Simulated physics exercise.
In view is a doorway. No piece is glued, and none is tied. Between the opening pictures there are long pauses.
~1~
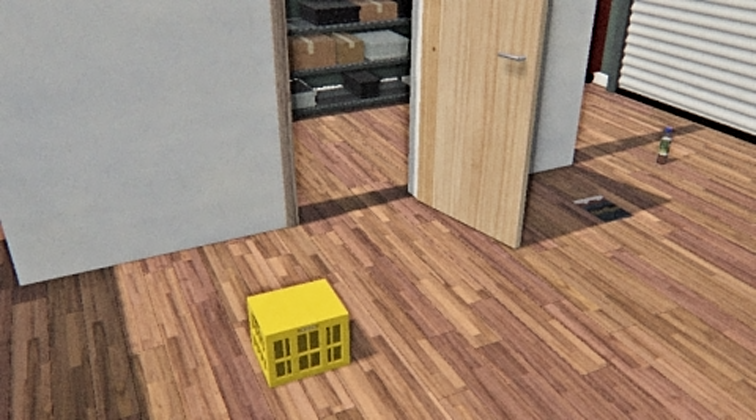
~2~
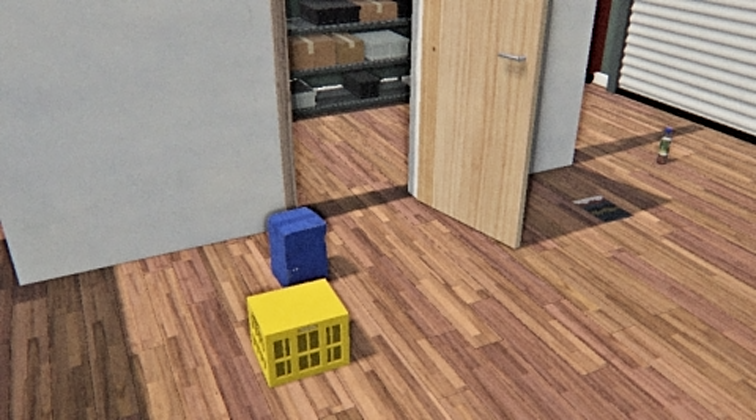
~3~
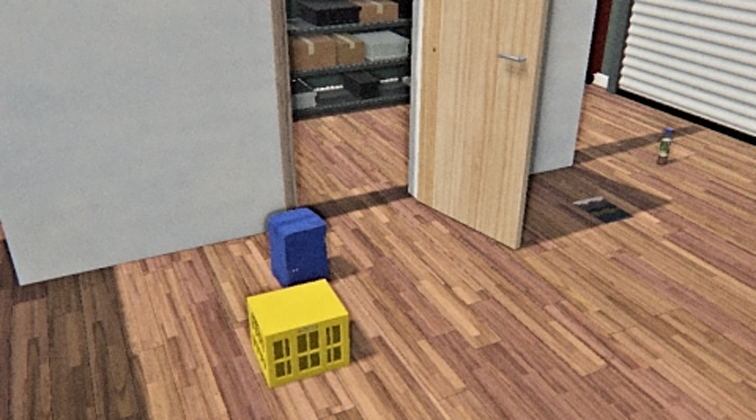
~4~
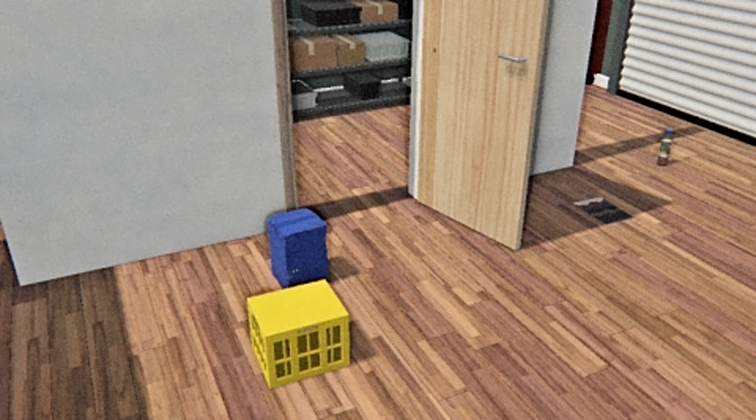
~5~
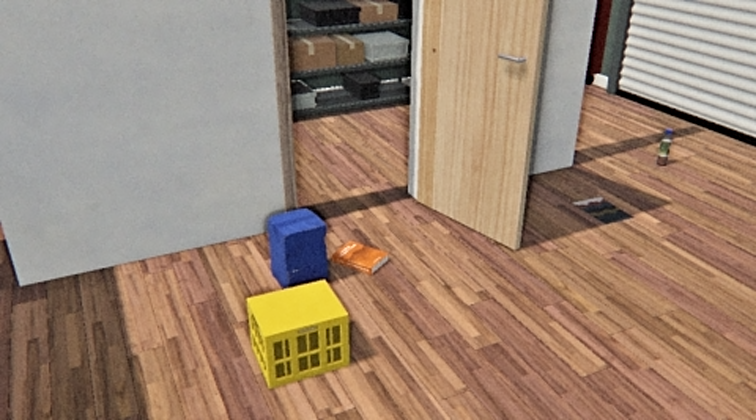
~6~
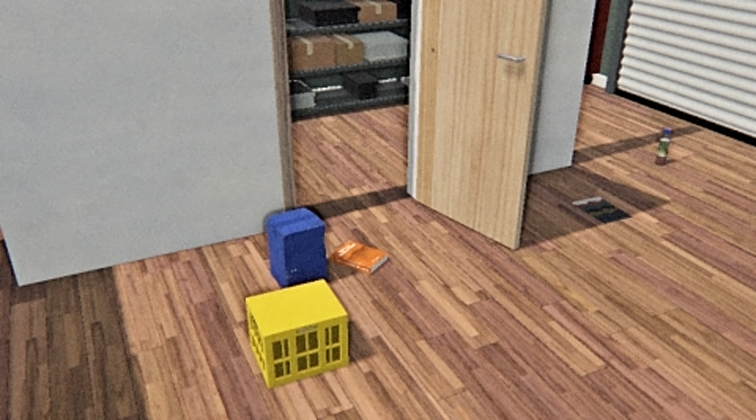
At the start, a yellow crate sits alone on the wooden floor in front of a wide-open door. A blue box then appears just behind the crate, and later an orange book lies on the floor to the right of the box, while the door and crate stay still.
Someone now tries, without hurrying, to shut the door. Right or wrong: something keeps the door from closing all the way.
Wrong.
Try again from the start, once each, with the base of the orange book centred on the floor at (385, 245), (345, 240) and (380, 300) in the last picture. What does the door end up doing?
First try: It gets caught partway; second try: It gets caught partway; third try: It swings home.
Then, 0.80 s after the last picture, open by 68°.
Then, 1.30 s after the last picture, open by 37°; orange book slid about its own width near (331, 254).
Then, 1.60 s after the last picture, open by 23°; orange book slid about its own width near (303, 249).
At rest, open by 0°; moved from the start, orange book; the other 2 in place. Seen from the same camera at the end, orange book near (293, 248).
